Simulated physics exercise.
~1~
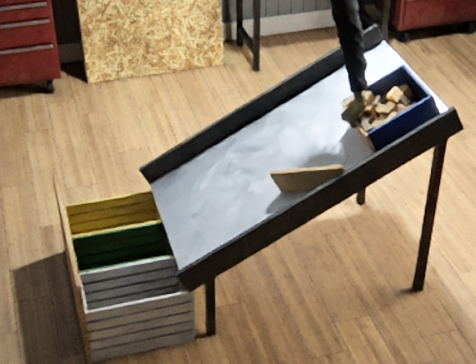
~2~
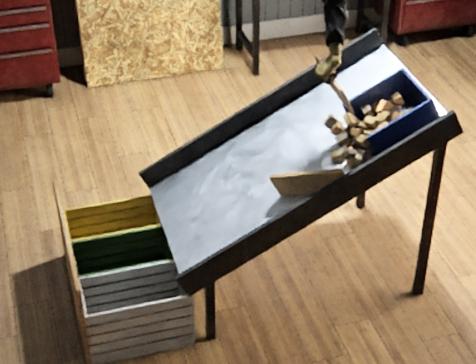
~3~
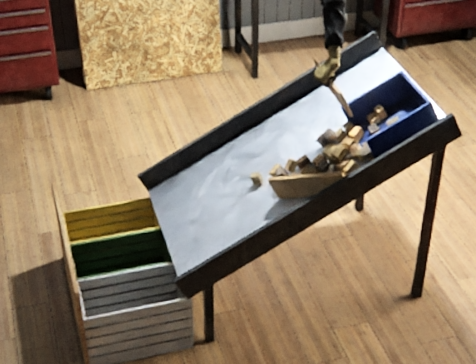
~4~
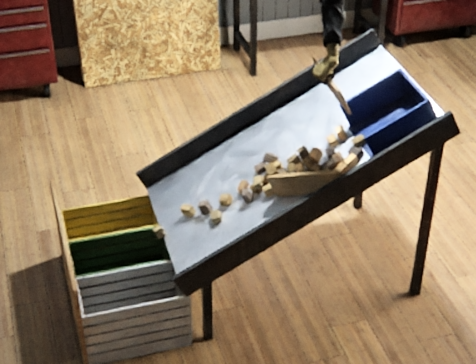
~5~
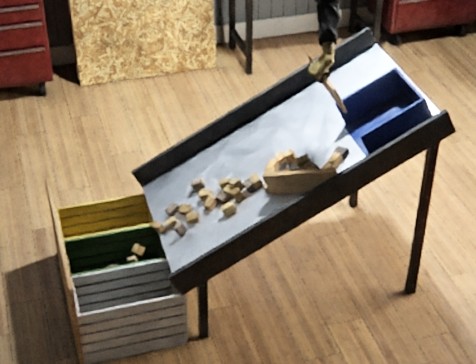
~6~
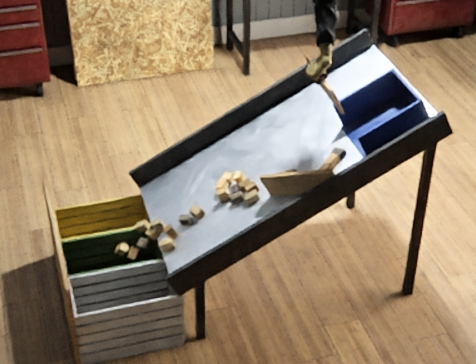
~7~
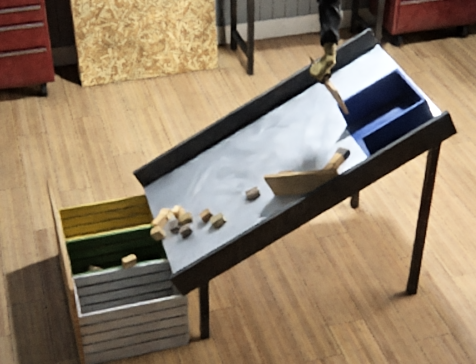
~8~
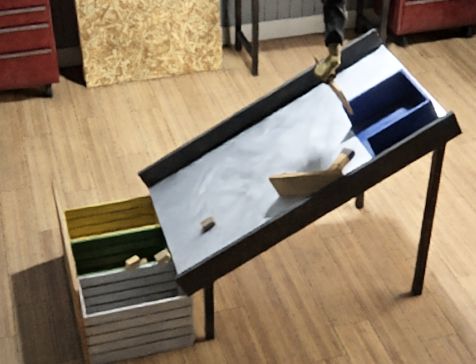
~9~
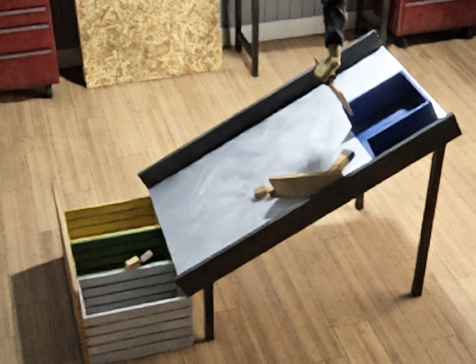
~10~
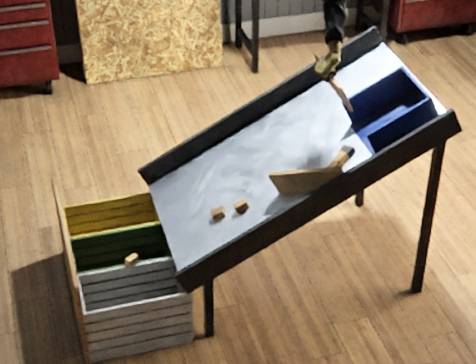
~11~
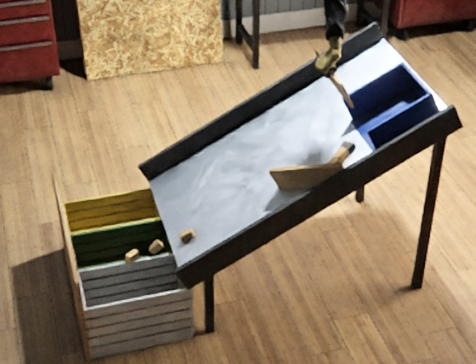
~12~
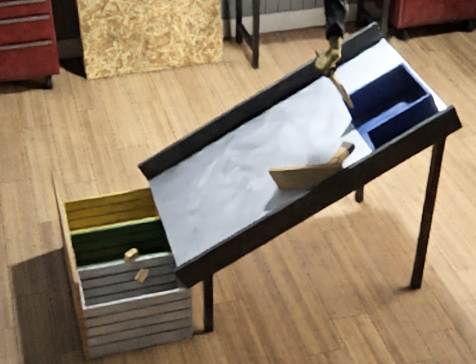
In a wood-floored workshop seen from above, a grey table with dark rails slopes down to the left. A blue pen of small wooden blocks sits at its upper right, an angled board lies mid-slope, and yellow, green and white bins stand at the foot. A dark arm-like device lifts the gate, and the blocks tumble out against the board and spread down the slope. They drop off the lower edge in clusters, mostly toward the green bin, then only a few stragglers slide down. Finally, the open slope is clear, with a piece still resting by the board and a couple of blocks visible at the bins.
